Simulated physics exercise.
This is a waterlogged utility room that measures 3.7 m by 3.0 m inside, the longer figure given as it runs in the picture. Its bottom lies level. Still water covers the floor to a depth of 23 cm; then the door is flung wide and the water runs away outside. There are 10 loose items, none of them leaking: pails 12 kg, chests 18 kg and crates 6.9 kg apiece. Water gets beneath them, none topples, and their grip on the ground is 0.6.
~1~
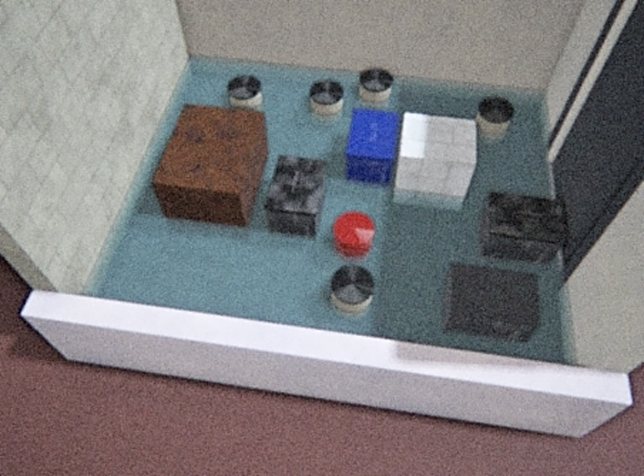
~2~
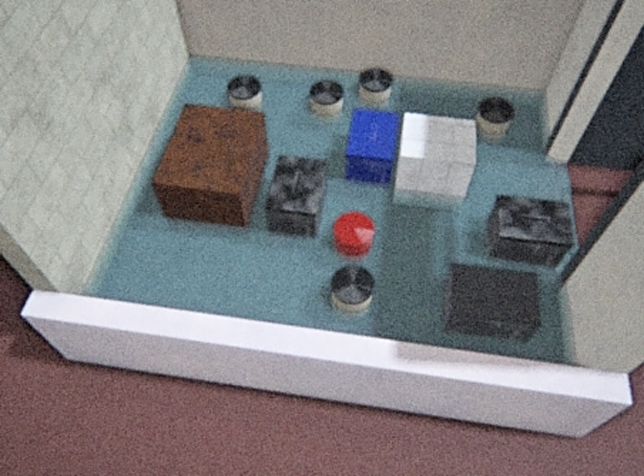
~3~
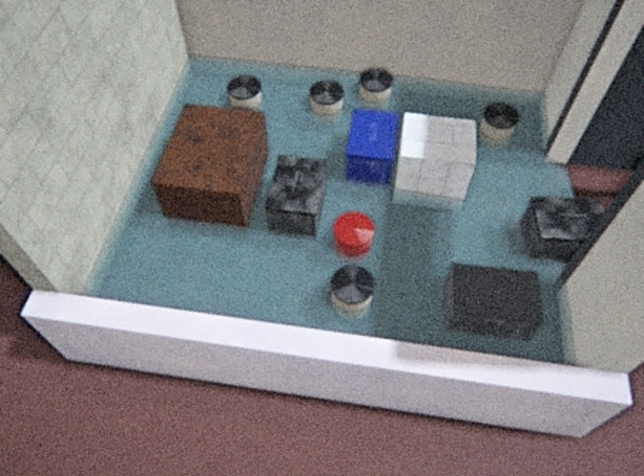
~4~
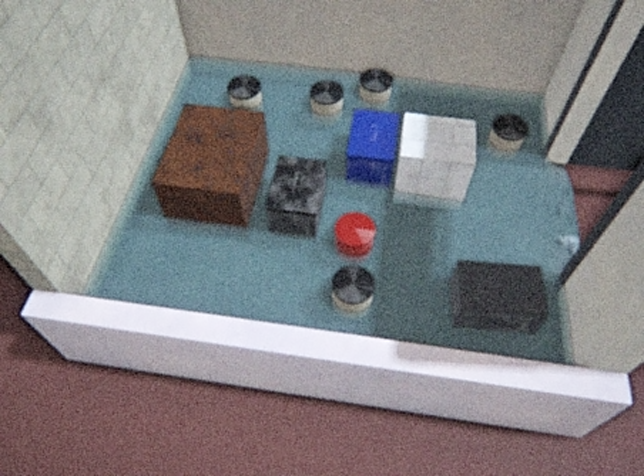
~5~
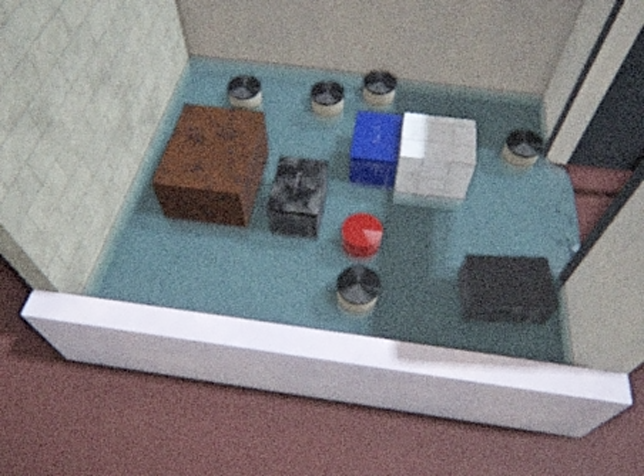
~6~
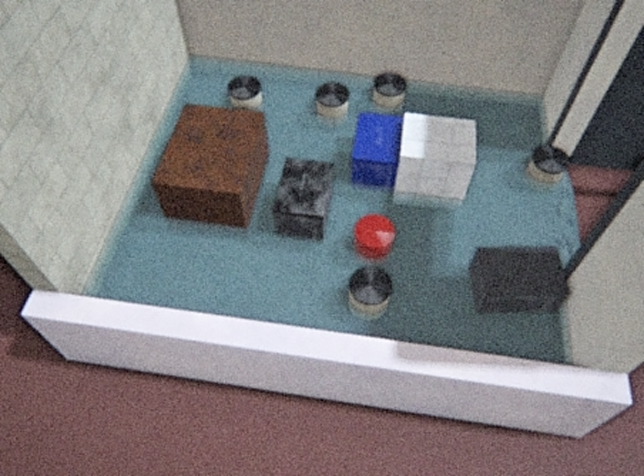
A dark marbled block floats out through the right-hand opening, and other objects drift right.
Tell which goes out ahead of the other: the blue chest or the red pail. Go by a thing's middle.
Red.
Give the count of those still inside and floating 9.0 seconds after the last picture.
Then: 1.
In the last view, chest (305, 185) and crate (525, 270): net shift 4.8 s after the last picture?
Respectively, 100 cm and gone out.
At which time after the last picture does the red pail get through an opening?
Around 4.0 seconds.
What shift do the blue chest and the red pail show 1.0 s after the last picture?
Shifts by then: Around 5 and 50 cm.
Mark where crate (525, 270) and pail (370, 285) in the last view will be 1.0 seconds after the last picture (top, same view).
Somewhere about (537, 245) and (413, 293).
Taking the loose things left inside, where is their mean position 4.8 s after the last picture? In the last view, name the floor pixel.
Centred roughly on (429, 181).
Then, 1.0 s after the last picture the blue chest is near (379, 136), 0.1 m from its start, afloat; the red pail is near (417, 239), 0.5 m from its start, afloat; 2 of 10 are out; 8 afloat.
Then, 4.8 s after the last picture the blue chest is near (375, 136), 0.1 m from its start, afloat; the red pail has gone out (4.0 s after the last picture); 4 of 10 are out; 2 afloat.
Then, 9.0 s after the last picture the blue chest is near (378, 137), 0.1 m from its start, afloat; the red pail has gone out (4.0 s after the last picture); 4 of 10 are out; 1 afloat.
Then, 13.0 s after the last picture the blue chest is near (371, 137), 0.1 m from its start, afloat; the red pail has gone out (4.0 s after the last picture); 5 of 10 are out; 1 afloat.
